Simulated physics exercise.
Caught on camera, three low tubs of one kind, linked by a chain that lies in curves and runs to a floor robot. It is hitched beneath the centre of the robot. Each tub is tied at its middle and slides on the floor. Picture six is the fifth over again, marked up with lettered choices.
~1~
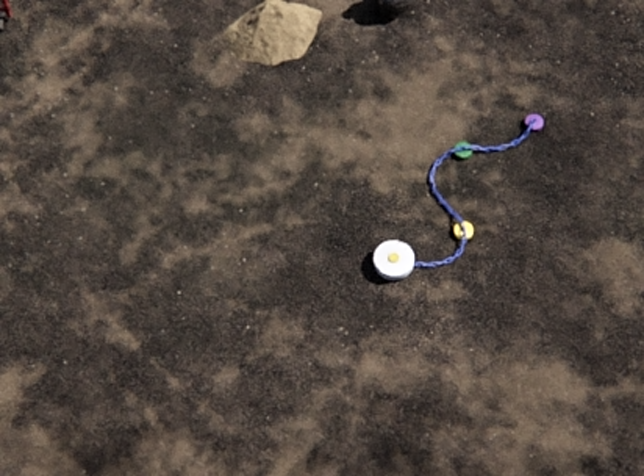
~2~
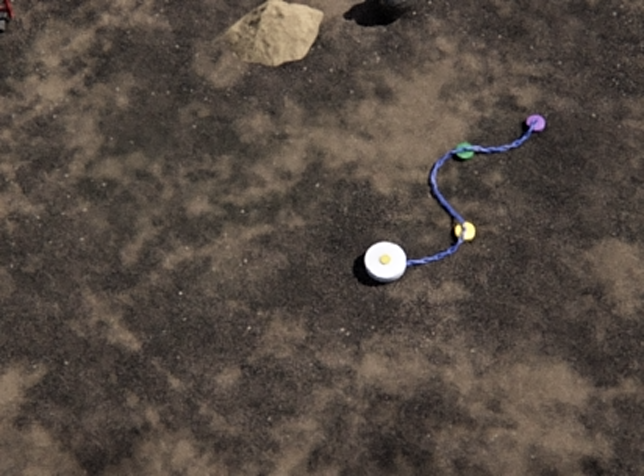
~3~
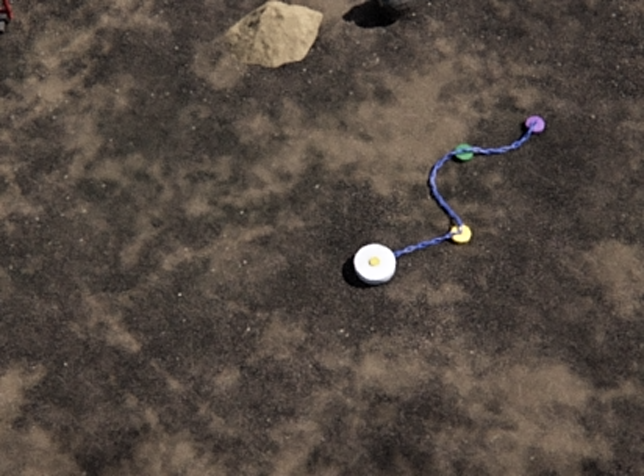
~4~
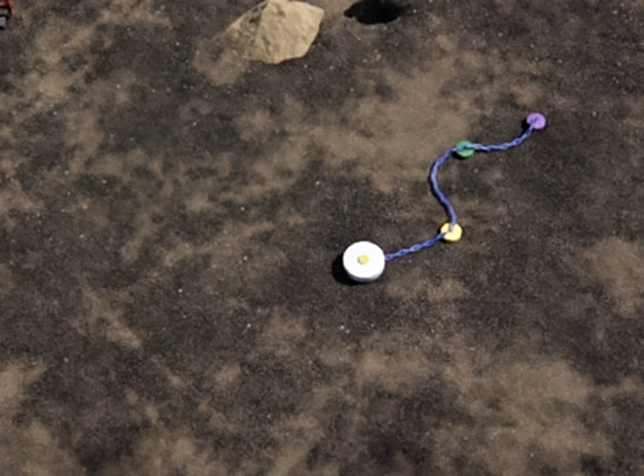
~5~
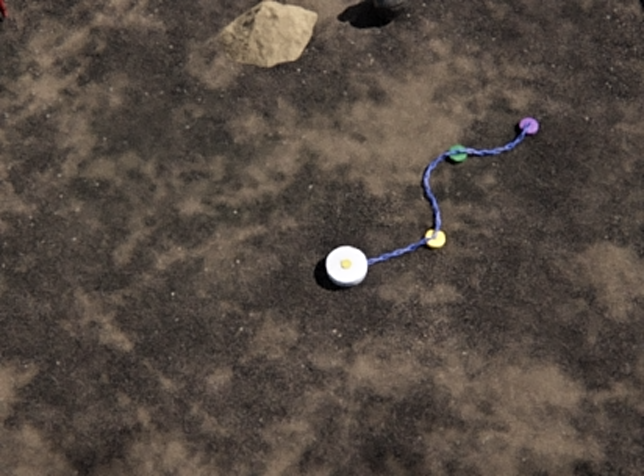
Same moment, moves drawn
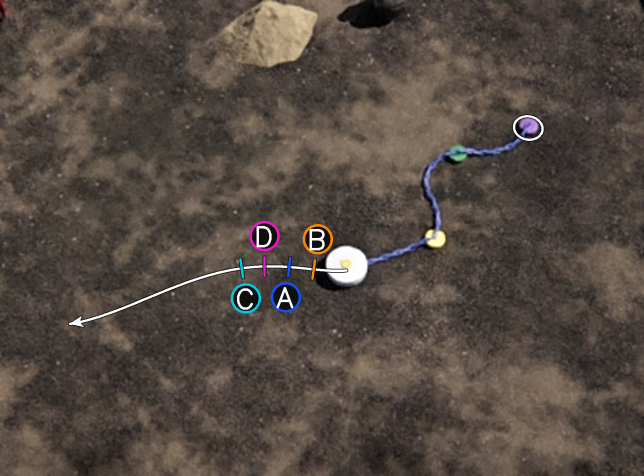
A white robot slides left, straightening the near rope and drawing the yellow tub after it.
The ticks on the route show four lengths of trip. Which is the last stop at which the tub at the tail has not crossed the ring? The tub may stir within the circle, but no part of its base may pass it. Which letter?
All is well up to A.
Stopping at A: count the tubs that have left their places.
By then, two.
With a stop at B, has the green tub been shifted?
No.
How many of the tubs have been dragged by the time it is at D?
Three.
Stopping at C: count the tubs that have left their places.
Three.
On the marked copy, A at (289, 267); B at (314, 269); C at (242, 268); D at (265, 266); the ring at (528, 128); the route from (347, 271) via (203, 277) to (70, 324).
Taking A. A third of the way, robot (327, 267); purple tub (529, 126); green tub (458, 154); yellow tub (417, 242).
Two thirds of the way, robot (307, 265); purple tub (529, 126); green tub (458, 154); yellow tub (398, 242).
When it is over, robot (289, 264); purple tub (529, 126); green tub (456, 159); yellow tub (378, 235); the ringed tub at the far end is still in its ring.
As for the rest, B is safe but short; C drags the last tub to (502, 140); D drags the last tub to (518, 131).
